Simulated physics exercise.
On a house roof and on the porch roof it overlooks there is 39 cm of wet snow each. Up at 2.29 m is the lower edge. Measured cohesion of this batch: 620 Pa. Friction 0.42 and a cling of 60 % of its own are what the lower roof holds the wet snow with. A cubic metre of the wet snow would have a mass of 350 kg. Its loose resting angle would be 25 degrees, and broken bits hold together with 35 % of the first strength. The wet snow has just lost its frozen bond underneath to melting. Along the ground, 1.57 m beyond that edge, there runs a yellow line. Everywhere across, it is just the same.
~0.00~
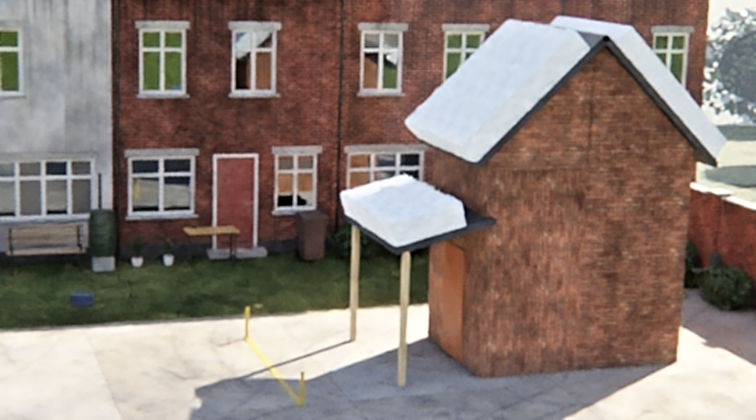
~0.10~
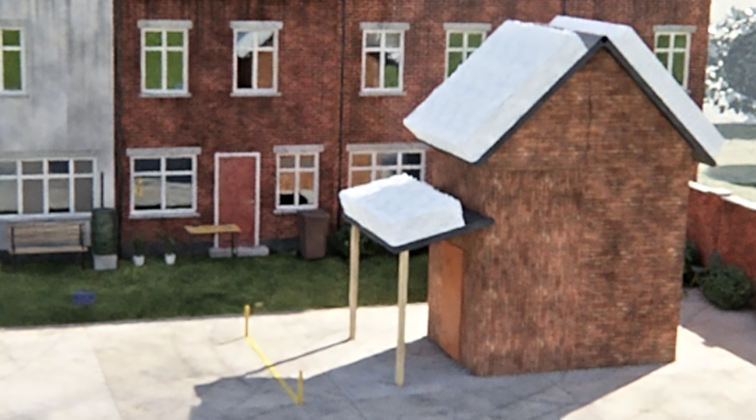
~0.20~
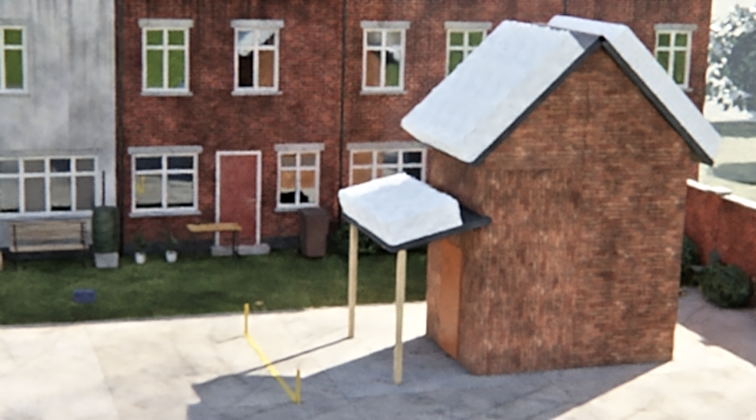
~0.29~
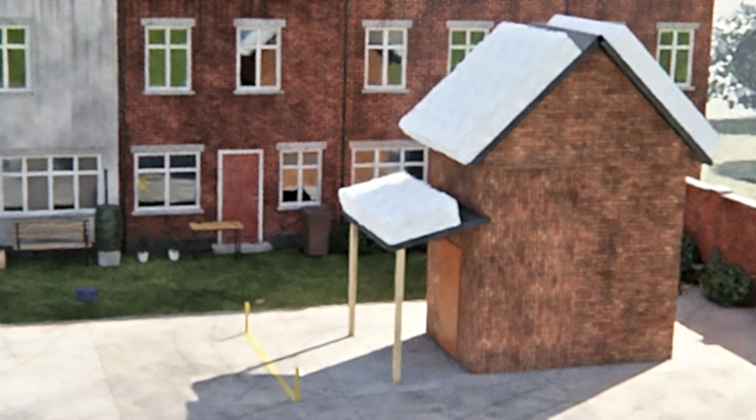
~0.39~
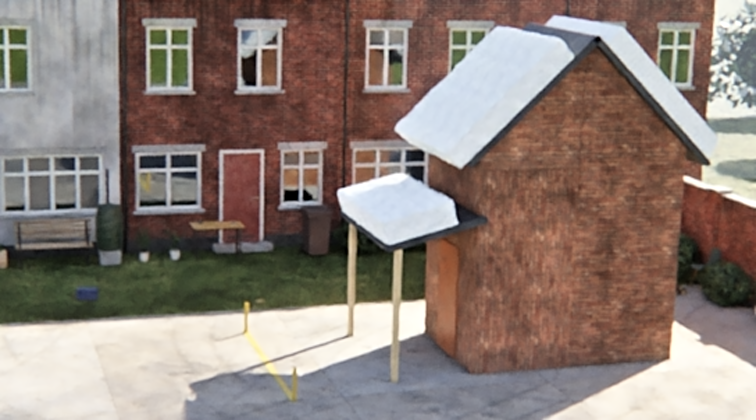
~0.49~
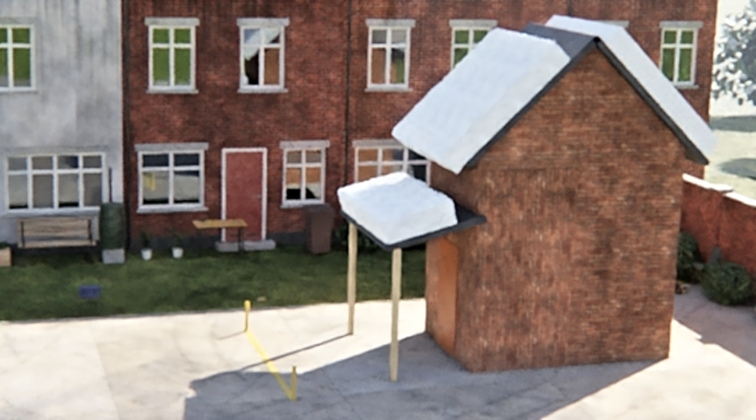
In a paved yard beside a red-brick terrace, thick white snow covers the roof of a small brick building and its lower porch. The snow on the left roof slope starts almost still, then creeps slightly down and left, baring more dark roof near the ridge, while the porch layer shows little change.
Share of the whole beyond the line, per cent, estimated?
Near 28 %.
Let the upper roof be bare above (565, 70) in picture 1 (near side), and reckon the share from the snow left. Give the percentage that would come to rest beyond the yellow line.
I'd say close to 20 percent.
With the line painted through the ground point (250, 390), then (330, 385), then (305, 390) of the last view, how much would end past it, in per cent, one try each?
In that order: 16 %, 50 %, 35 %.
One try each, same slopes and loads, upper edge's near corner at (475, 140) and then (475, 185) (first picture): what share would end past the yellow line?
In that order: 40 %, 8 %.
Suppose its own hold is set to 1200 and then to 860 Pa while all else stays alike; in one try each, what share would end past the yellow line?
Expect about 12 in a hundred, then about 16 in a hundred.
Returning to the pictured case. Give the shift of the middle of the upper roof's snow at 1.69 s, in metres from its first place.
Straight-line shift: Around 2.4 m.
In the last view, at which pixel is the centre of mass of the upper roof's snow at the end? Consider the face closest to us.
Around (317, 337).
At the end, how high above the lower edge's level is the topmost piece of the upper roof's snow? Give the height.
I'd put it at around 0.7 m up.
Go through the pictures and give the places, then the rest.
The first picture shows leading edge of the wet snow at (475, 158).
The second picture shows leading edge of the wet snow at (473, 158), its middle shifted 9 mm.
The third picture shows leading edge of the wet snow at (469, 156), its middle shifted 3.7 cm, 2 % of it past the upper edge, in one piece.
The fourth picture shows leading edge of the wet snow at (466, 146), its middle shifted 8.4 cm, 3 % of it past the upper edge, in one piece.
The fifth picture shows leading edge of the wet snow at (460, 155), its middle shifted 15 cm, 7 % of it past the upper edge, in one piece.
The sixth picture shows leading edge of the wet snow at (455, 156), its middle shifted 24 cm, 10 % of it past the upper edge, cracking.
After 1.04 s, none is below the lower edge and 0 % is past the line.
After 1.69 s, 3 % is below the lower edge and 0 % is past the line.
After 2.35 s, 52 % is below the lower edge and 9 % is past the line.
After 3.00 s, 68 % is below the lower edge and 28 % is past the line.
After 3.80 s, at the end, 68 % is below the lower edge and 28 % is past the line.
